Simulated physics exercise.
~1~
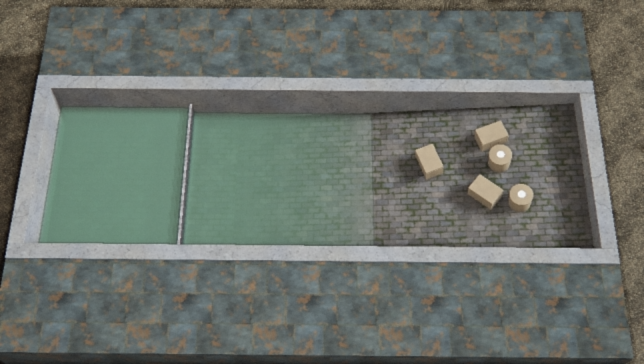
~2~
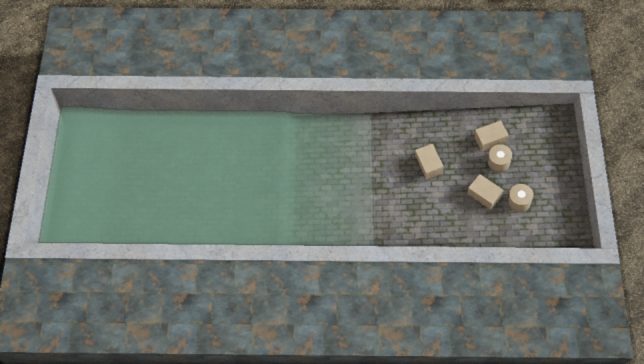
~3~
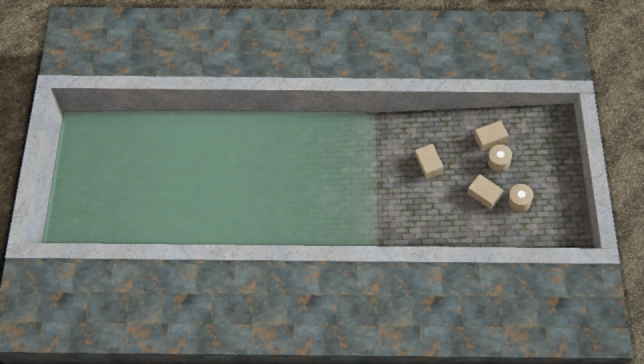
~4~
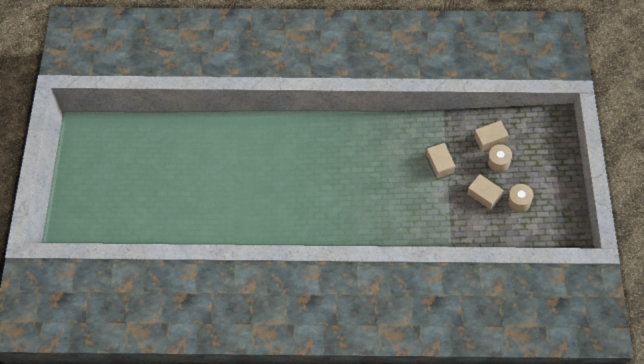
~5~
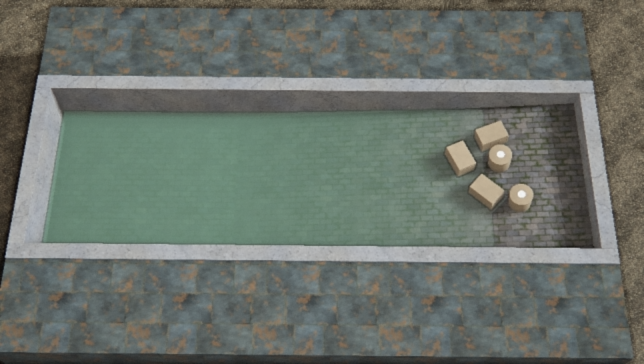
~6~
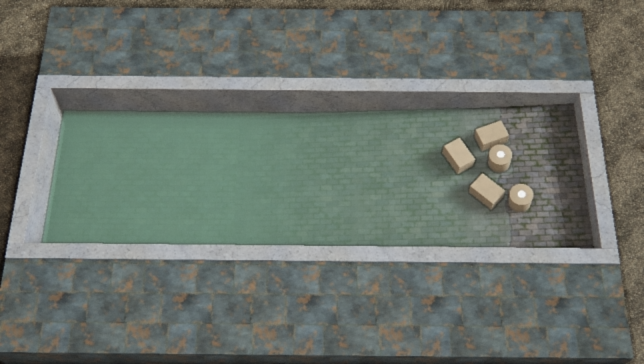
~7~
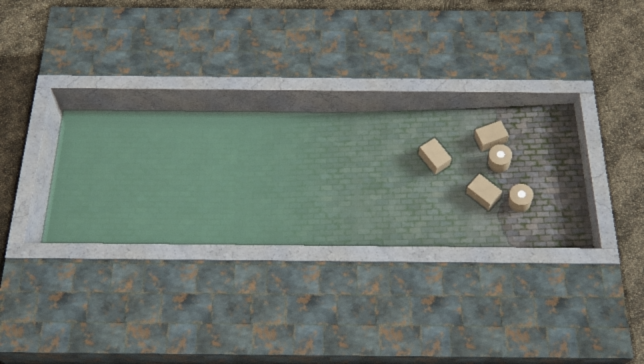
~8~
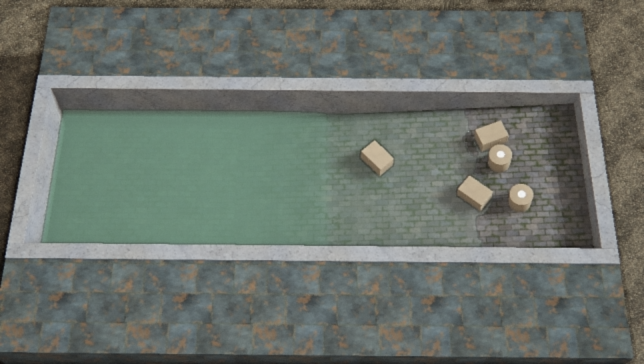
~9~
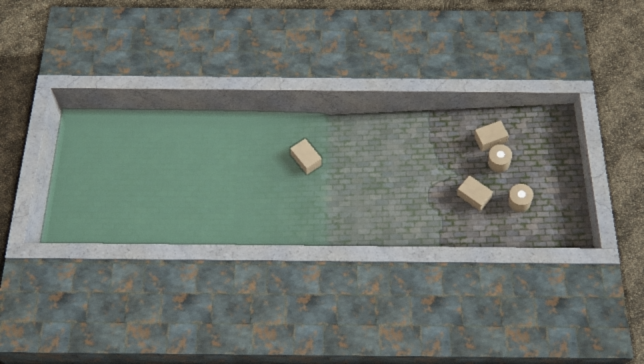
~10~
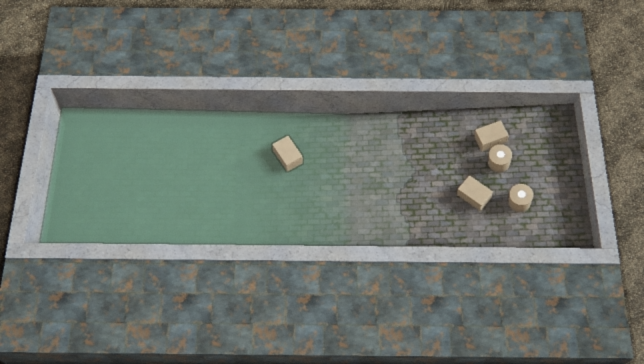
At the start, green water fills the left part of a long walled basin, deeper behind a thin upright barrier, while three tan boxes and two round tubs rest on the bare paved slope at the right. The barrier vanishes and the water surges rightward up the paving. It reaches the boxes and nudges the leftmost one to the right, toward the others. The water then draws back, carrying that box left down the slope and shifting the lower box slightly left. At the end, the carried box sits in the water near the middle, while the other four items remain grouped at the right.
